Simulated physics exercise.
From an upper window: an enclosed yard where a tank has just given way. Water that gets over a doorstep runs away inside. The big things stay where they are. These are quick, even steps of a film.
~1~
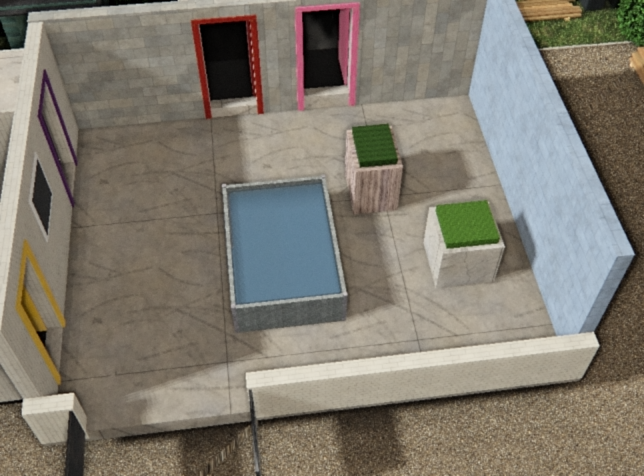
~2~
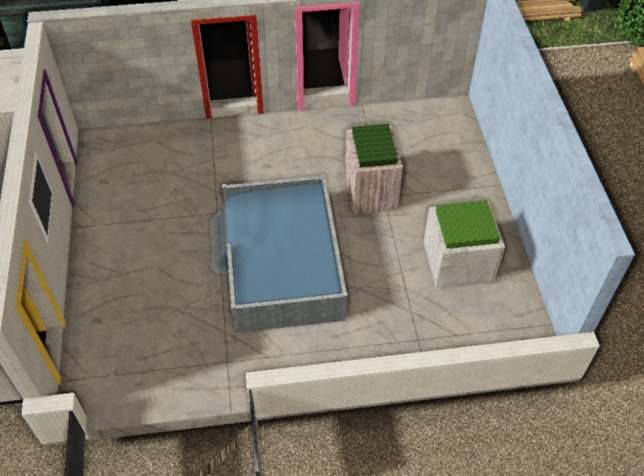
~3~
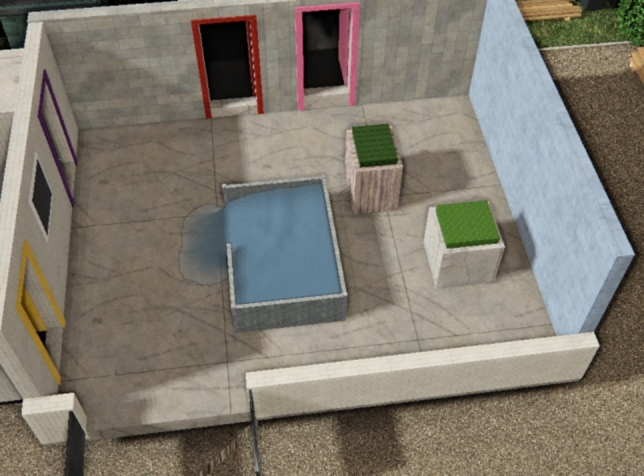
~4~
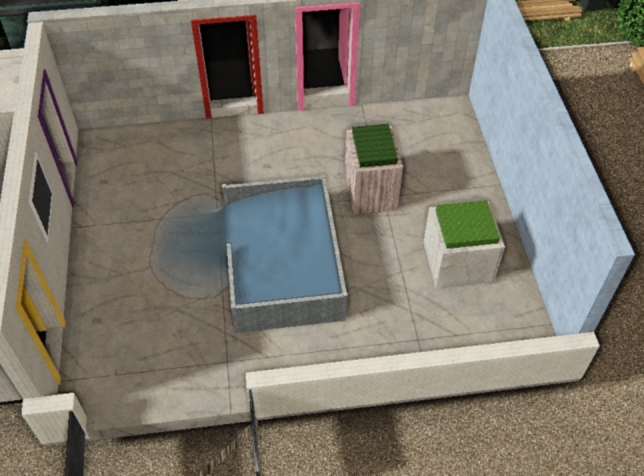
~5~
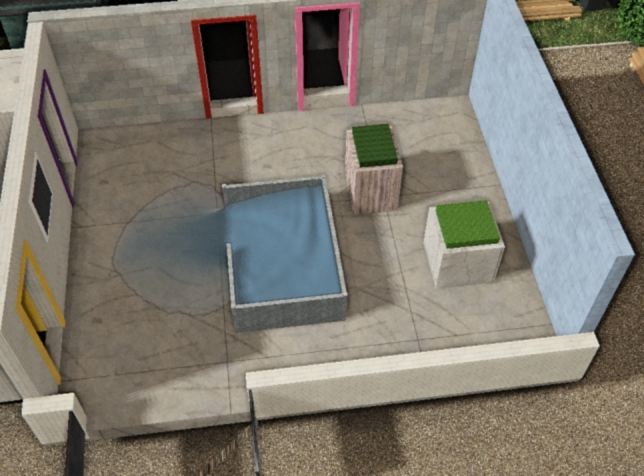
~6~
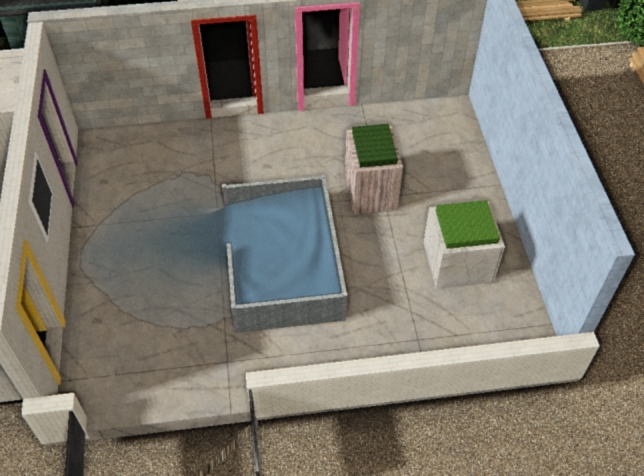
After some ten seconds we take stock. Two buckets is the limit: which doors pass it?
The red door holds within the limit; the yellow door floods; the purple door floods; the pink door holds within the limit.
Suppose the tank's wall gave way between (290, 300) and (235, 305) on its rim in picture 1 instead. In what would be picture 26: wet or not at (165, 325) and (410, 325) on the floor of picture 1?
In that order: No water, under water.
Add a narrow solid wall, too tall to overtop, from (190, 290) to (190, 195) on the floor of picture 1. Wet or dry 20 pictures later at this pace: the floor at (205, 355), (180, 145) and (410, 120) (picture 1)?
In turn: Awash, covered, wet.
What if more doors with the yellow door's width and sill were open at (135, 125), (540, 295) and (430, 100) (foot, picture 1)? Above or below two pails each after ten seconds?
In turn: Lets more in, takes less, holds.
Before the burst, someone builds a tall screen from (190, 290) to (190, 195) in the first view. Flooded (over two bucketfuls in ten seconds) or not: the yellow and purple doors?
One by one: The yellow one takes less, the purple one stays under.
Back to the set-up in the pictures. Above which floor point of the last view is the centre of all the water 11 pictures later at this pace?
Around (203, 251).
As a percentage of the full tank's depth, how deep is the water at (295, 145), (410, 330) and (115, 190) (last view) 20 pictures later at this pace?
In that order: 0, 0 and 18 per cent.
A moment on, water covers 20 % of the floor; the red door not reached, the yellow door wet at the sill, nothing in, the purple door wet at the sill, nothing in, the pink door not reached.
Next, water covers 25 % of the floor; the red door not reached, the yellow door under two buckets in, the purple door under two buckets in, the pink door not reached.
Then, water covers 35 % of the floor; the red door wet at the sill, nothing in, the yellow door over two buckets in, the purple door over two buckets in, the pink door not reached.
Later, water covers 65 % of the floor; the red door wet at the sill, nothing in, the yellow door over two buckets in, the purple door over two buckets in, the pink door wet at the sill, nothing in.
In the end, water covers 85 % of the floor; the red door wet at the sill, nothing in, the yellow door over two buckets in, the purple door over two buckets in, the pink door wet at the sill, nothing in.
